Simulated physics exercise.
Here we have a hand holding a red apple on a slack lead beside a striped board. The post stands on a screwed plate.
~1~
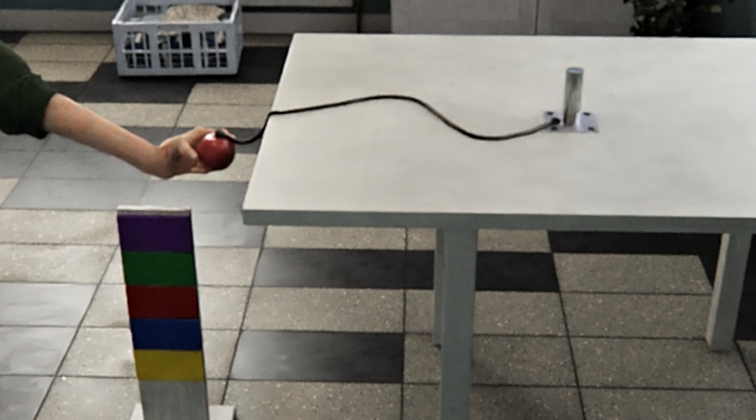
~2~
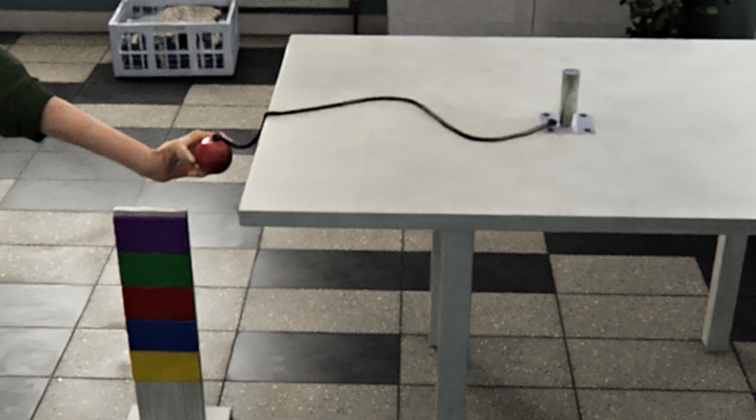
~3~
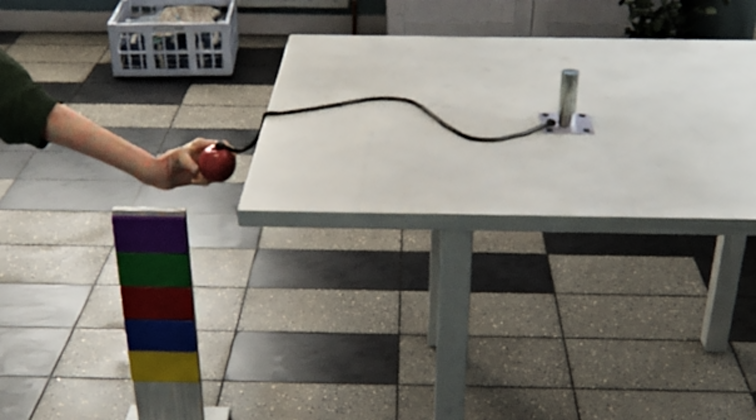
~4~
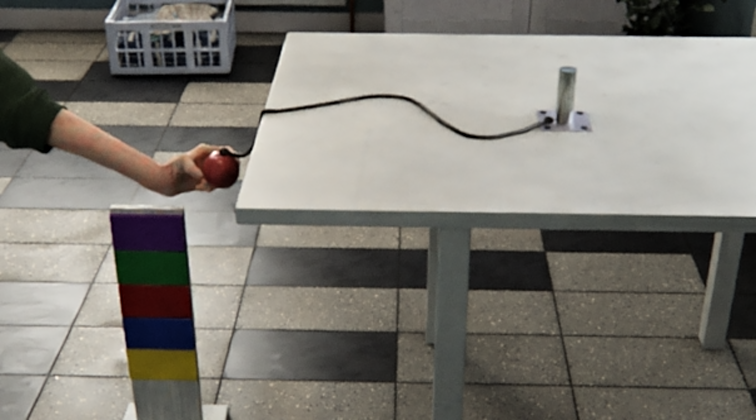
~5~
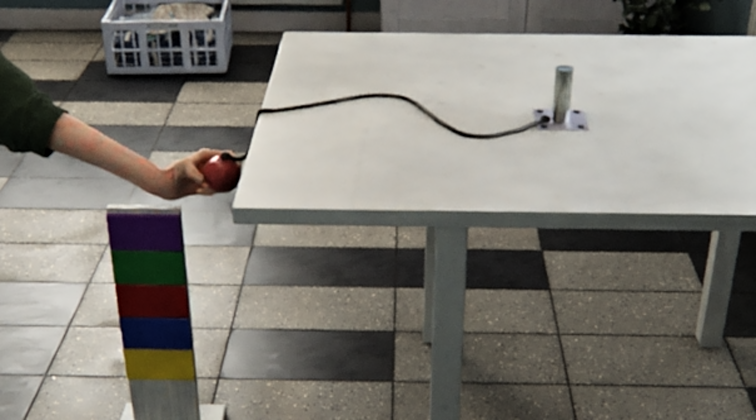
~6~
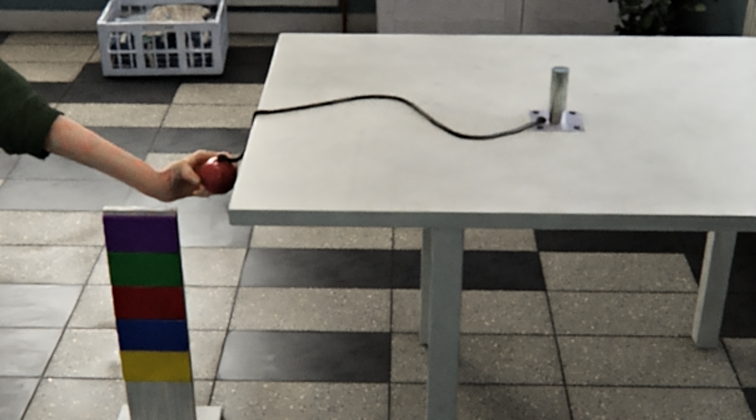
The footage shows a hand holding a red apple on a slack dark lead tied to a post on a white table, lowering it slightly beside the table edge, above and beside an upright board with coloured stripes.
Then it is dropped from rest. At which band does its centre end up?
Its middle rests at the green band.
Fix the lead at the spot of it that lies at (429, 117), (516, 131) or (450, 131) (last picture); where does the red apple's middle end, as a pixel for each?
Try by try, around (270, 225), (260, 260) and (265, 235).
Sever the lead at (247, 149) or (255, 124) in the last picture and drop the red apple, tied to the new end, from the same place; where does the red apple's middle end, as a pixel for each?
Near (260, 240) and (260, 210).
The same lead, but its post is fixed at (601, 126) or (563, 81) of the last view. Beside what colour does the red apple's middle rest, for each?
One after the other, purple; purple.
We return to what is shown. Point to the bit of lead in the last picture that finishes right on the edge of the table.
At (324, 104), roughly.
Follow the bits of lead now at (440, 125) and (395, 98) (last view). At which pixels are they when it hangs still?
The first at (412, 120), the second at (328, 120).
Soon after, apple near (239, 254); level with green.
Then, apple near (287, 263); level with green.
Further on, apple near (265, 266); level with green.
At rest, apple near (259, 269); level with green. The green one.
